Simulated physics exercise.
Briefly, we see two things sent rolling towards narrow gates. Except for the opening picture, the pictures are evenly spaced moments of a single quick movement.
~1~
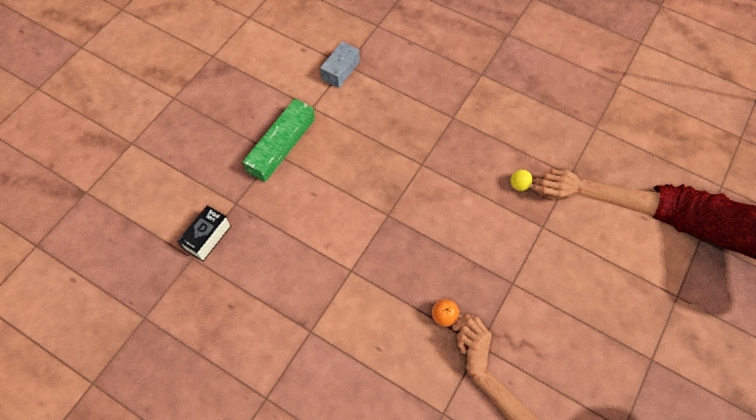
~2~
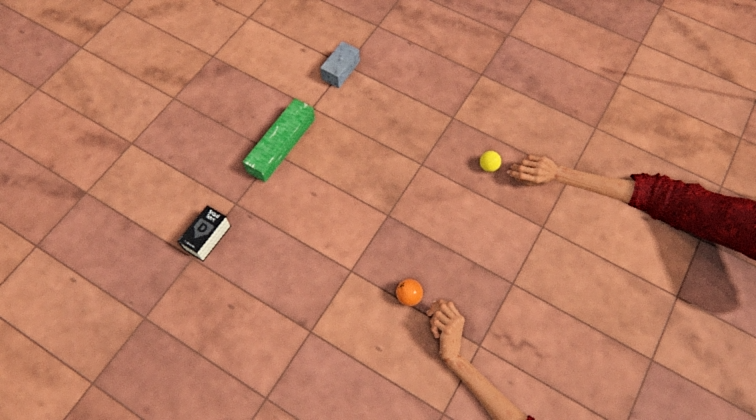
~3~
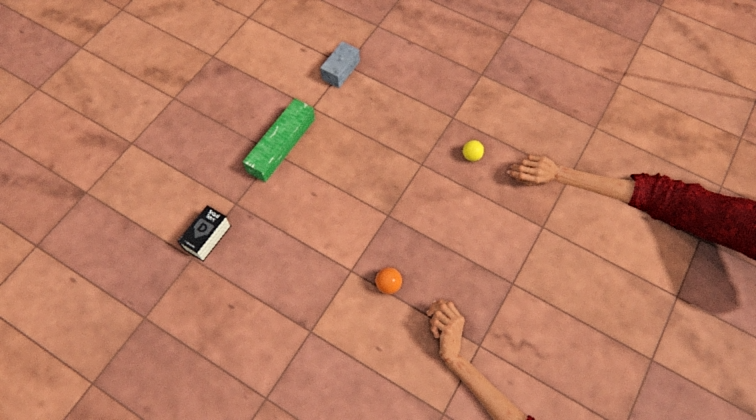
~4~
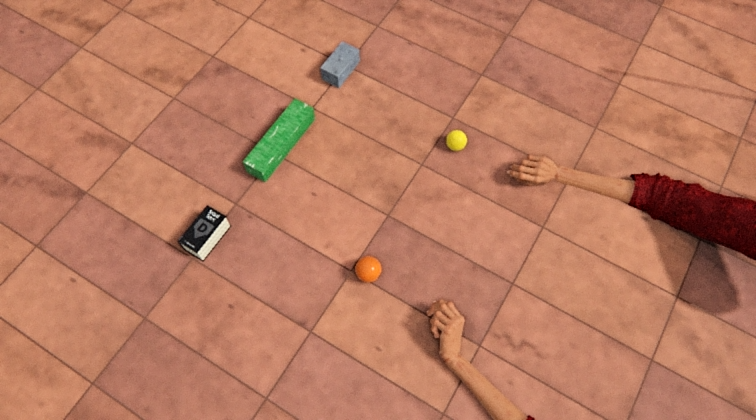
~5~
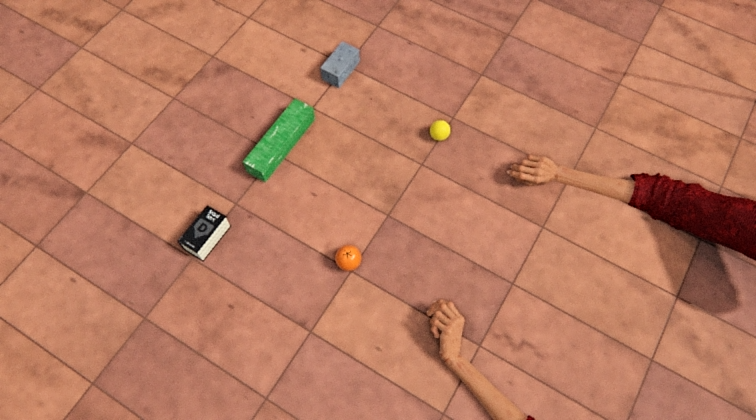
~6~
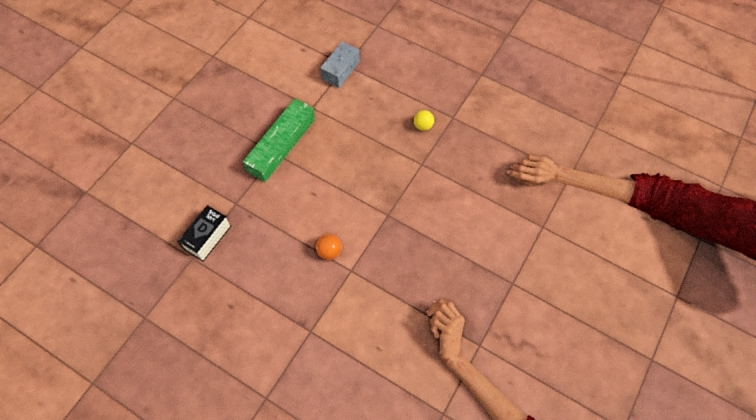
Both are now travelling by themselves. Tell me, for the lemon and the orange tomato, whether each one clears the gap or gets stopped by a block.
Result: The lemon is halted by a block; the orange tomato clears the gap.
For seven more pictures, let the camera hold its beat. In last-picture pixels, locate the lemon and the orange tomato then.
(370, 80) and (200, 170).
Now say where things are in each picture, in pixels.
The first picture shows lemon (521, 180) under the hand; orange tomato (446, 313) under the hand; black book (205, 233).
The second picture shows lemon (490, 161); orange tomato (410, 293).
The third picture shows lemon (473, 151); orange tomato (389, 281).
The fourth picture shows lemon (456, 140); orange tomato (369, 269).
The fifth picture shows lemon (440, 130); orange tomato (349, 258).
The sixth picture shows lemon (424, 121); orange tomato (329, 247); green block (280, 140).
Then, 0.60 s later than the last frame, lemon coming back near (399, 85); orange tomato heading on near (73, 103).
When it is over, the lemon bounces off; the orange tomato rolls through.
